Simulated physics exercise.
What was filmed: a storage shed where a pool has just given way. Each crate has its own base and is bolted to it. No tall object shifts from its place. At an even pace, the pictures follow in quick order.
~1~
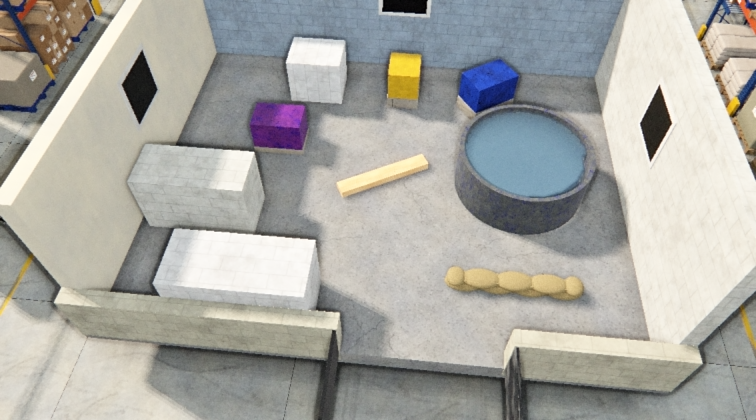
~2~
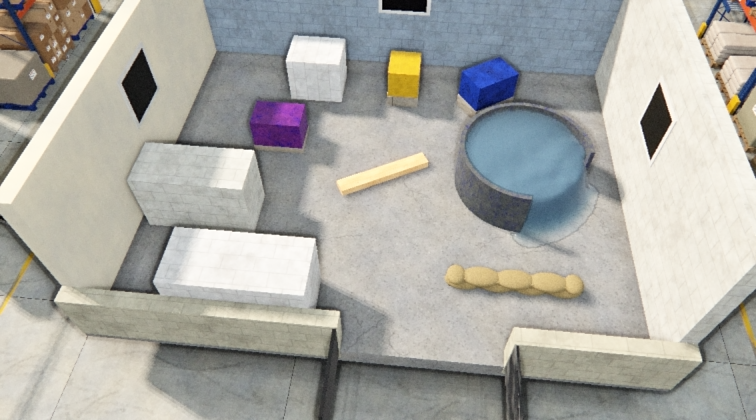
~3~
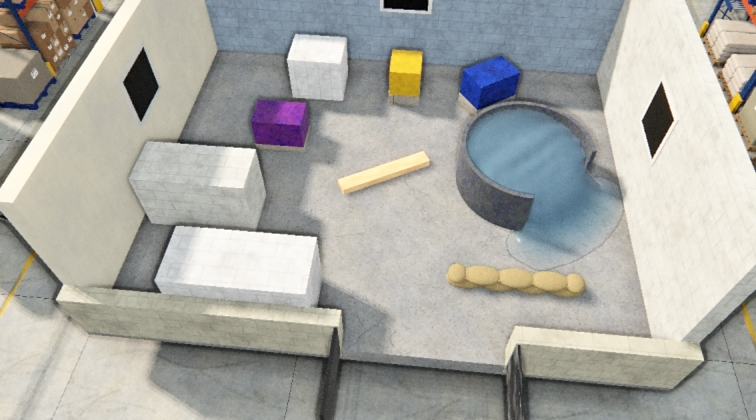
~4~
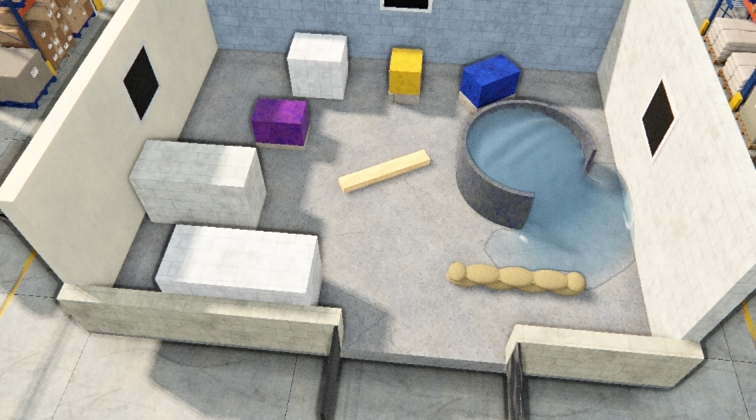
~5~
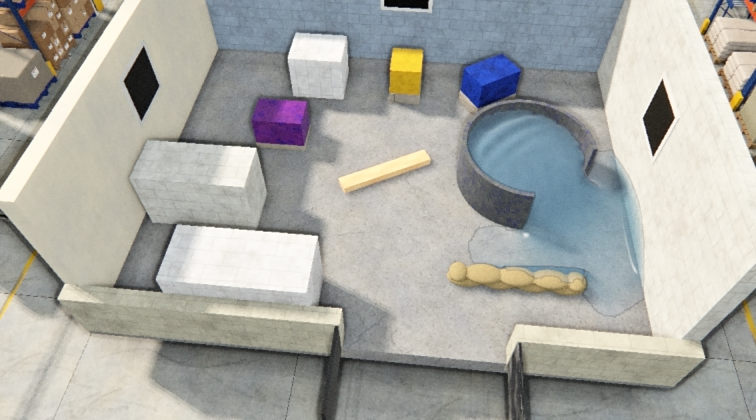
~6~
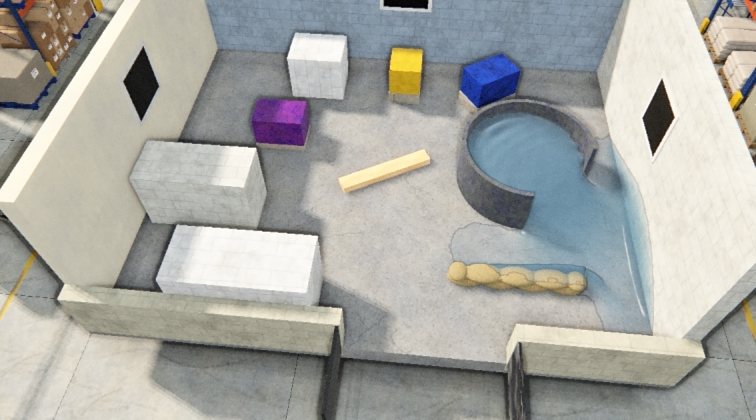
Round grey pool in a walled storage shed breaking open at its front right, water spreading across the floor around tan sandbags.
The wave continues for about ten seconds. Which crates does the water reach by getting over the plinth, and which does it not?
In the end yellow crate: A dry one; purple crate: A wet one; blue crate: A dry one.
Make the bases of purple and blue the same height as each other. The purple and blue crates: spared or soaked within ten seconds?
Purple: Stays clear; blue: Stays clear.
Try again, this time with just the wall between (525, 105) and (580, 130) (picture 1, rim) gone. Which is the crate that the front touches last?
My pick is the crate marked purple.
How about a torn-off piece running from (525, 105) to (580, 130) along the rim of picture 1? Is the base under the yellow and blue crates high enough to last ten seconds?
Note: Yellow crate is overtopped; blue crate is overtopped.
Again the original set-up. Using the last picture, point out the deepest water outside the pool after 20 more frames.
That would be (327, 297).
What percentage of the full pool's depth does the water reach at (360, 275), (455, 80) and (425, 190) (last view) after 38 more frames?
I'd say around 14 per cent, then 4 per cent, then 6 per cent.
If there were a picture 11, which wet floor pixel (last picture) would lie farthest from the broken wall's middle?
About at (596, 82).
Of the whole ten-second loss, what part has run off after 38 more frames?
About 65 per cent.
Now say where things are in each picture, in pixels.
The pool at (526, 153) is whole and still, in the first picture.
The front is at a hidden place, out from the gap at (567, 209), in the second picture.
The front is at (617, 189), out from the gap at (568, 209), in the third picture.
The front is at (506, 272), out from the gap at (568, 209), in the fourth picture.
Water pours out at (568, 209) and has run to (483, 269), in the fifth picture.
Water pours out at (568, 209) and has run to a hidden place, in the sixth picture.
A moment on, water covers 20 % of the floor; the yellow crate not reached, the purple crate not reached, the blue crate not reached.
Next, water covers 40 % of the floor; the yellow crate not reached, the purple crate not reached, the blue crate water round its plinth.
Then, water covers 50 % of the floor; the yellow crate not reached, the purple crate not reached, the blue crate water round its plinth.
Later, water covers 80 % of the floor; the yellow crate water round its plinth, the purple crate water round its plinth, the blue crate water round its plinth.
In the end, water covers 95 % of the floor; the yellow crate stayed above the water, the purple crate was topped, the blue crate stayed above the water.
